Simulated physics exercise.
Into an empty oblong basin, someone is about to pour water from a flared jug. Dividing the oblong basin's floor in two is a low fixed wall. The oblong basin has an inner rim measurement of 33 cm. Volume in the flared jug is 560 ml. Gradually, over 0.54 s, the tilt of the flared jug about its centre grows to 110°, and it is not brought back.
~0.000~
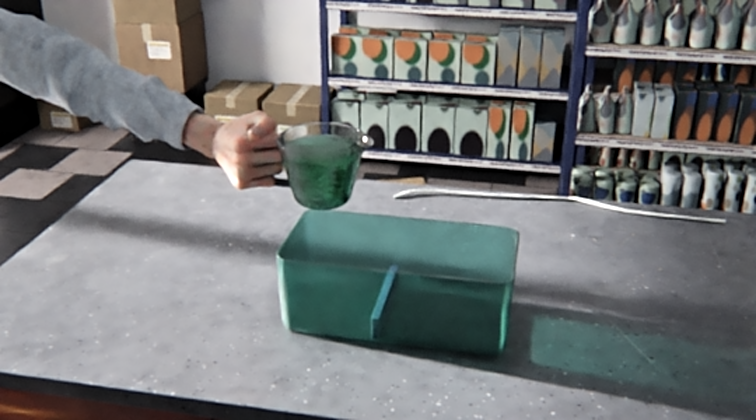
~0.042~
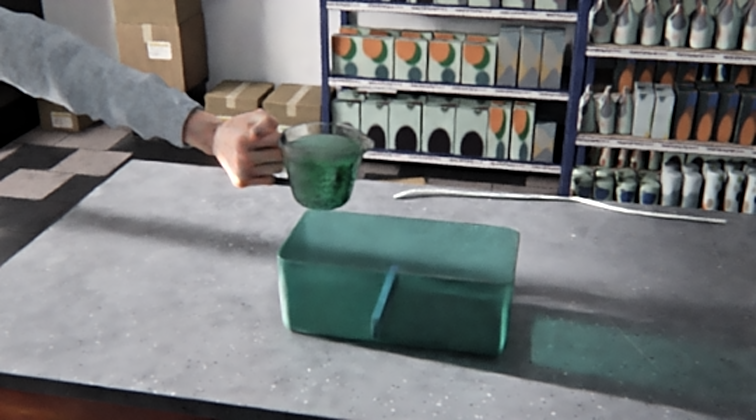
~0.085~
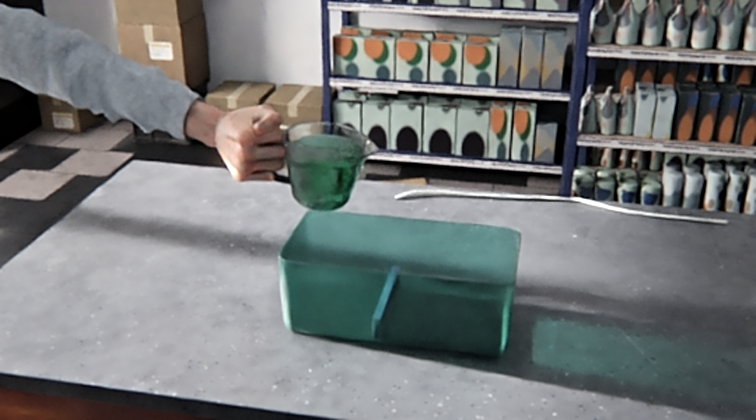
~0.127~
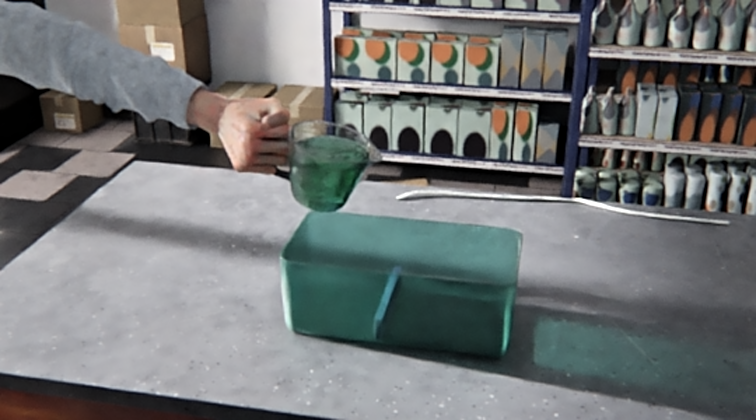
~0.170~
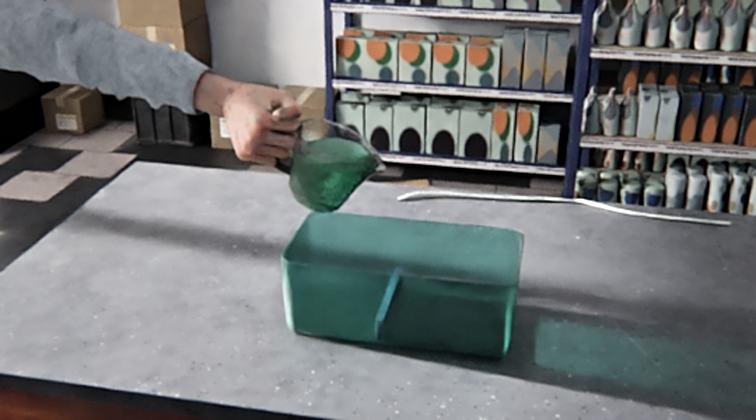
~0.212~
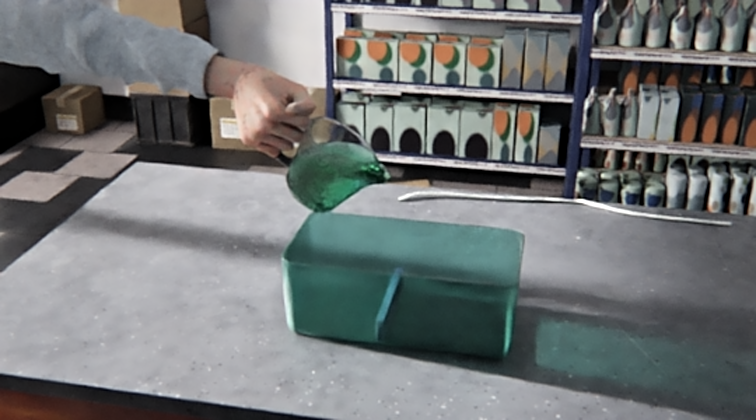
A hand in a grey sleeve held a clear jug of green liquid above a green oblong basin on a grey table, then steadily tilted it to the right until the liquid reached the rim.
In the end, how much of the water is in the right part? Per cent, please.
Roughly 63 percent is in the right part.
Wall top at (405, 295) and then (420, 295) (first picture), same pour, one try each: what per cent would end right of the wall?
In turn about 35 and 20 per cent.
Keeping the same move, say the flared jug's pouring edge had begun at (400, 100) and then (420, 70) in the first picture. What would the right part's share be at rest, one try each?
Respectively about 85 and 75 percent.
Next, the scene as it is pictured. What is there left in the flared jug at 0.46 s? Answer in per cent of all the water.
26 %.
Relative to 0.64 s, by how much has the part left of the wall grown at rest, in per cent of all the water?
Close to 3% of the whole.
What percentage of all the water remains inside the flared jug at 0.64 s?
Around 1 percent of it.
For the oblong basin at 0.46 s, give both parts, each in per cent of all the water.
Left roughly 9, right roughly 46.
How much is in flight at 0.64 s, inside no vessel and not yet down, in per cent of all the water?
Roughly 3 per cent.
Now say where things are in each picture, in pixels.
It leans 0°; its right rim is at (373, 143); the water meets the walls at (285, 143) and (361, 149); the oblong basin's rim runs from (291, 233) to (516, 256); the wall's top is at (386, 291), in the first frame.
It leans 2°; its right rim is at (374, 145); the water meets the walls at (286, 143) and (362, 150), in the second frame.
It leans 7°; its right rim is at (378, 150); the water meets the walls at (289, 142) and (366, 152), in the third frame.
It leans 14°; its right rim is at (382, 159); the water meets the walls at (294, 143) and (370, 156), in the fourth frame.
It leans 25°; its right rim is at (386, 170); the water meets the walls at (298, 147) and (376, 161), in the fifth frame.
It leans 37°; its right rim is at (386, 182); the water meets the walls at (300, 153) and (379, 172); 3 per cent is over the edge, in the sixth frame.
By 0.46 s the tilt is 104° and 26 per cent is still to pour, 9 is left of the wall and 45 right of it.
By 0.64 s the tilt is 110° and 1 per cent is still to pour, 33 is left of the wall and 63 right of it.
By 0.83 s the tilt is 110° and 0 per cent is still to pour, 36 is left of the wall and 63 right of it.
By 1.04 s the tilt is 110° and 0 per cent is still to pour, 36 is left of the wall and 63 right of it.
At rest 36 per cent lies left of the wall, 63 right of it and 2 outside.
